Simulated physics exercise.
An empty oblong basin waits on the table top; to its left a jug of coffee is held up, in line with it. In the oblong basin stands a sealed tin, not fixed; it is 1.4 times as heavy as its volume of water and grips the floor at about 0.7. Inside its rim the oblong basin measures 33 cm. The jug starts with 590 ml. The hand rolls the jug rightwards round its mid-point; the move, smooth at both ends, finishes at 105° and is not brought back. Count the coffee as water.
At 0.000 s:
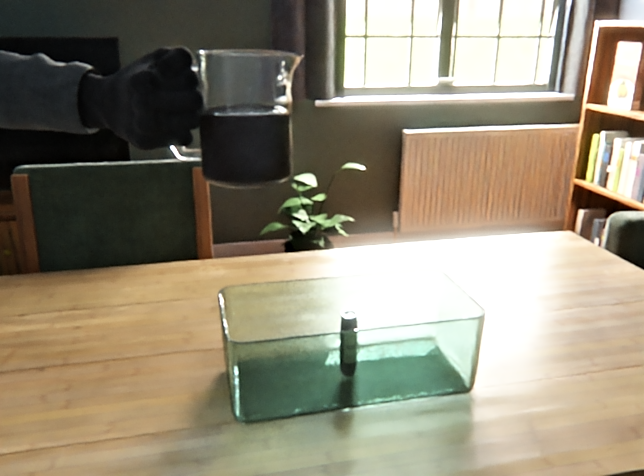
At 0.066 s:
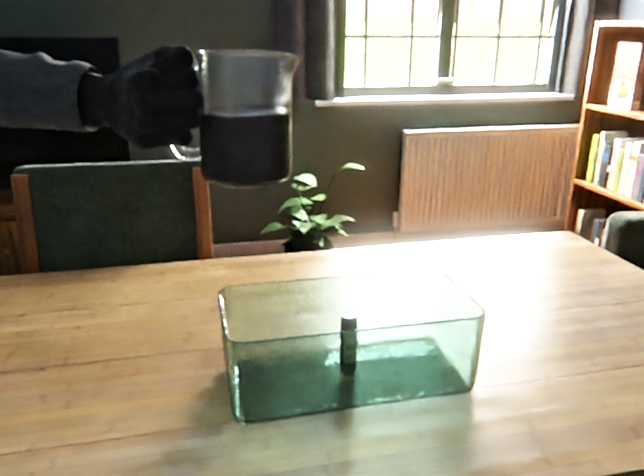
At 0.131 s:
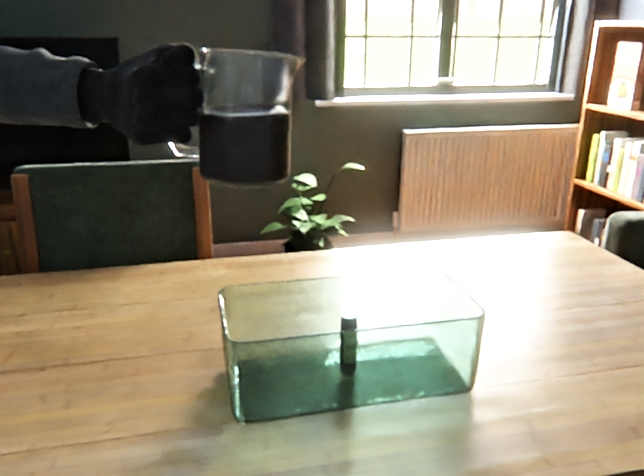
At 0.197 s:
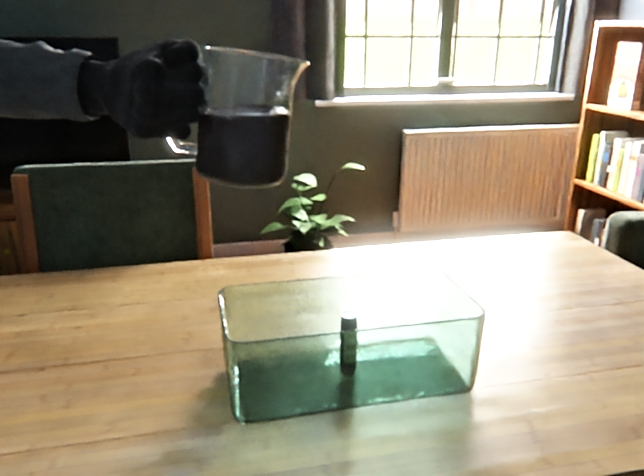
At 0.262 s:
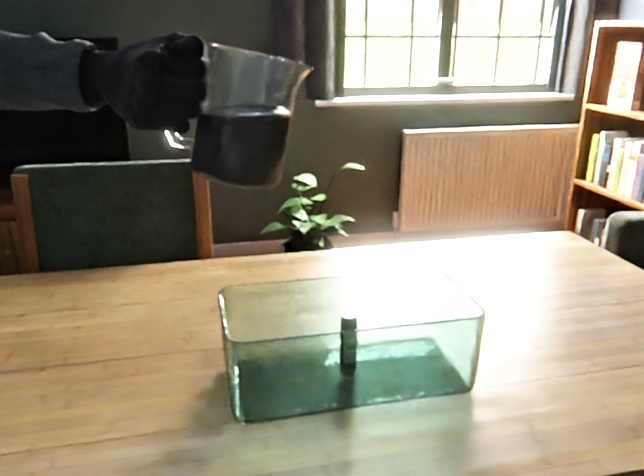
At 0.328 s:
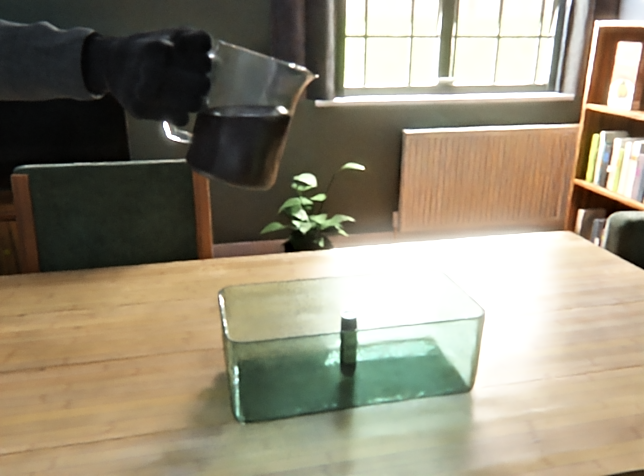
A gloved hand held a glass jug of dark coffee above a wooden table, left of an empty green glass basin, and slowly tilted it a little to the right.
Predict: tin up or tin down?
It stays up.
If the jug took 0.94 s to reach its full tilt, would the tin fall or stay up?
The tin keeps standing.
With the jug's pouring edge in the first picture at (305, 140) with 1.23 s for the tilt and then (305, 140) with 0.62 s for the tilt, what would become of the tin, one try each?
First it topples; then it goes over.
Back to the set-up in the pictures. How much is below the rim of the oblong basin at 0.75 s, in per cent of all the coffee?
About 0 per cent.
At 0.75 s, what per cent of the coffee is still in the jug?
Near 96 in a hundred.
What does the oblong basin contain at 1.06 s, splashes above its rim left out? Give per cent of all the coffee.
Near 20 in a hundred.
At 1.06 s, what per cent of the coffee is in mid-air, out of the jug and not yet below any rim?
Some 34 per cent.
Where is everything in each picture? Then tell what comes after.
In the first picture, it leans 0°; its right rim is at (302, 54); the coffee meets the walls at (202, 111) and (287, 109); the oblong basin's rim runs from (223, 315) to (463, 291); the tin's top is at (349, 316).
In the second picture, it leans 1°; its right rim is at (303, 55); the coffee meets the walls at (202, 111) and (287, 108).
In the third picture, it leans 3°; its right rim is at (305, 58); the coffee meets the walls at (202, 112) and (287, 109).
In the fourth picture, it leans 7°; its right rim is at (308, 62); the coffee meets the walls at (202, 112) and (287, 109).
In the fifth picture, it leans 11°; its right rim is at (312, 67); the coffee meets the walls at (201, 112) and (286, 110).
In the sixth picture, it leans 17°; its right rim is at (317, 75); the coffee meets the walls at (200, 113) and (289, 110).
Then, 0.75 s in, the tilt is 70° and 97 per cent is still to pour; the tin stands where it began.
Then, 1.06 s in, the tilt is 100° and 45 per cent is still to pour; the tin stands where it began.
Then, 1.38 s in, the tilt is 105° and 7 per cent is still to pour; the tin stands where it began.
Then, 1.73 s in, the tilt is 105° and 0 per cent is still to pour; the tin stands where it began.
Finally, the tin stands where it began.
